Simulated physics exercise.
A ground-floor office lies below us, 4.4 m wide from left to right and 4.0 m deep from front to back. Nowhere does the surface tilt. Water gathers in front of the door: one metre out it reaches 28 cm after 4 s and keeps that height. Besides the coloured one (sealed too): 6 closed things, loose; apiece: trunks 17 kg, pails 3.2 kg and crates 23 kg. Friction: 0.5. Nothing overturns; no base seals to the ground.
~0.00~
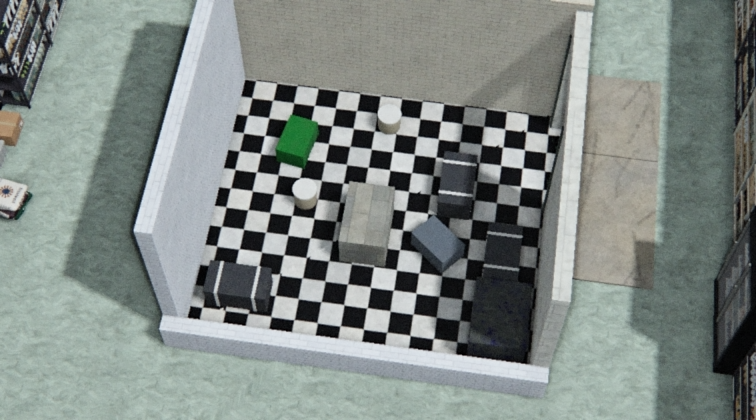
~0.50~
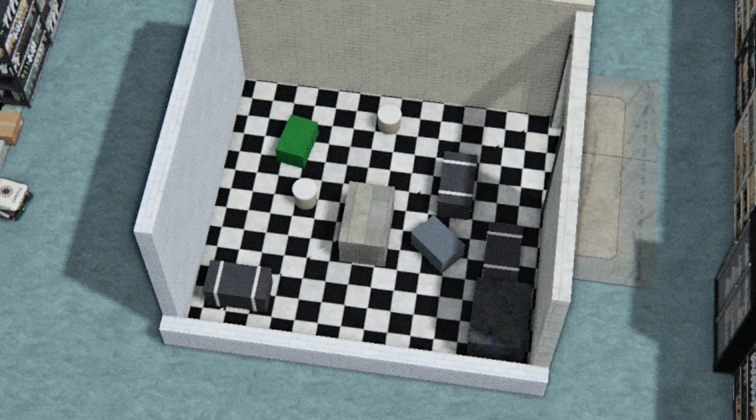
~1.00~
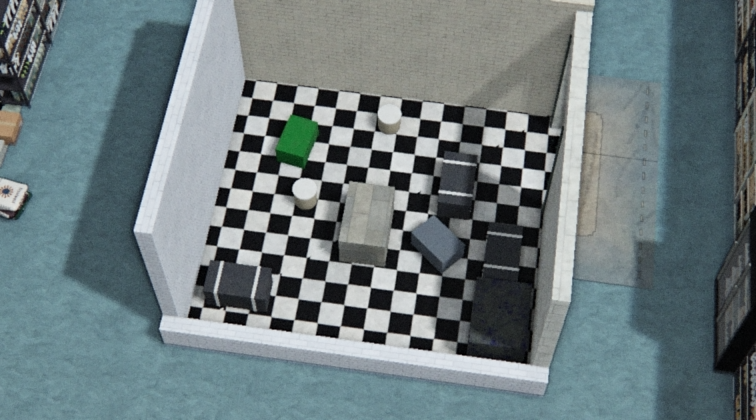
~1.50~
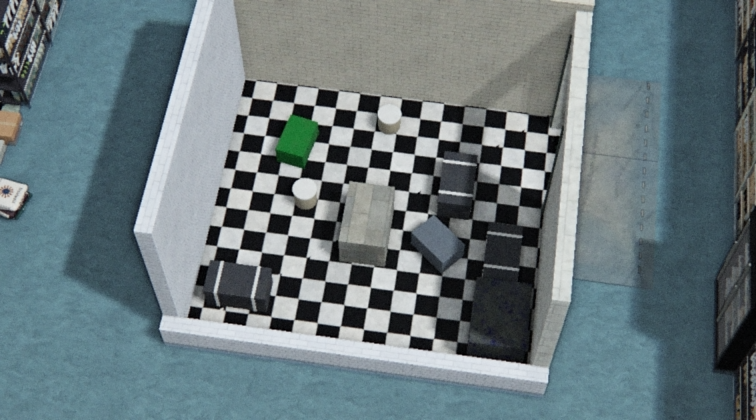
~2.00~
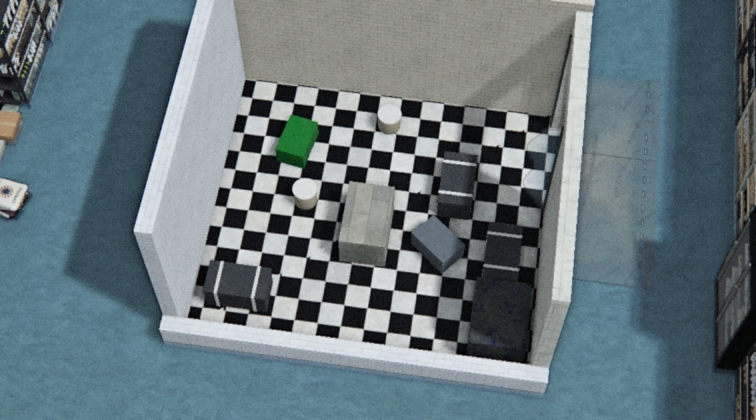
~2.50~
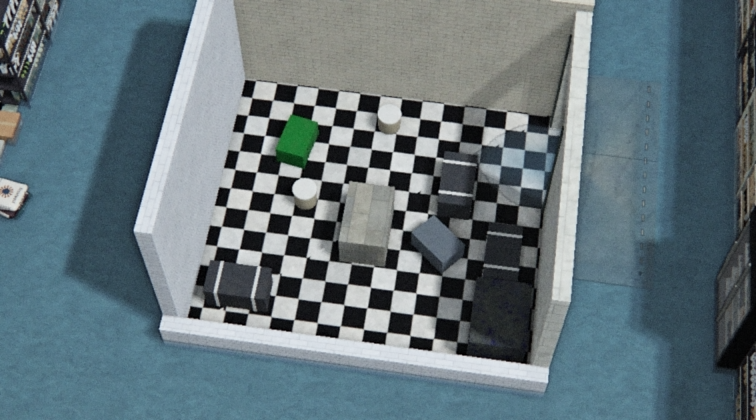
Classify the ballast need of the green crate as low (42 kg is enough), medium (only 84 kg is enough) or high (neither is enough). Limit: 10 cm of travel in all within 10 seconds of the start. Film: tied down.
Medium.
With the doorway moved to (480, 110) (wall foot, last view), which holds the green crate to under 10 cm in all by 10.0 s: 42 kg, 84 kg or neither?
Result: The lesser mass is plenty.
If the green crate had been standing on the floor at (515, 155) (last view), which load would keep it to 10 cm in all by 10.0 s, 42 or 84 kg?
Result: Heavy passes, light fails.
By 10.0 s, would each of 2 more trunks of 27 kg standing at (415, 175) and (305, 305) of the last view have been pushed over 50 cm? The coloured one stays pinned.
In the order given, beyond the mark and then beyond the mark.
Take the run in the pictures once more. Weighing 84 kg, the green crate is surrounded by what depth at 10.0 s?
13 cm, roughly.
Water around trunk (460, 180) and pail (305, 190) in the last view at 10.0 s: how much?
First roughly 12 cm, second roughly 14 cm.
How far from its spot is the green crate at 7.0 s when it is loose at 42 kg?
Around 5 centimetres out of place.
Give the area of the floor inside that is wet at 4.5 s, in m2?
7.0 m2.
After 3.5 s the green crate would be 0 cm from its start with 42 kg and 0 cm from its start with 84 kg; 0 cm of water round it then.
After 4.5 s the green crate would be 0 cm from its start with 42 kg and 0 cm from its start with 84 kg; 2 cm of water round it then.
After 7.0 s the green crate would be 6 cm from its start with 42 kg and 0 cm from its start with 84 kg; 10 cm of water round it then.
After 10.0 s the green crate would be 104 cm from its start with 42 kg and 0 cm from its start with 84 kg; 13 cm of water round it then.
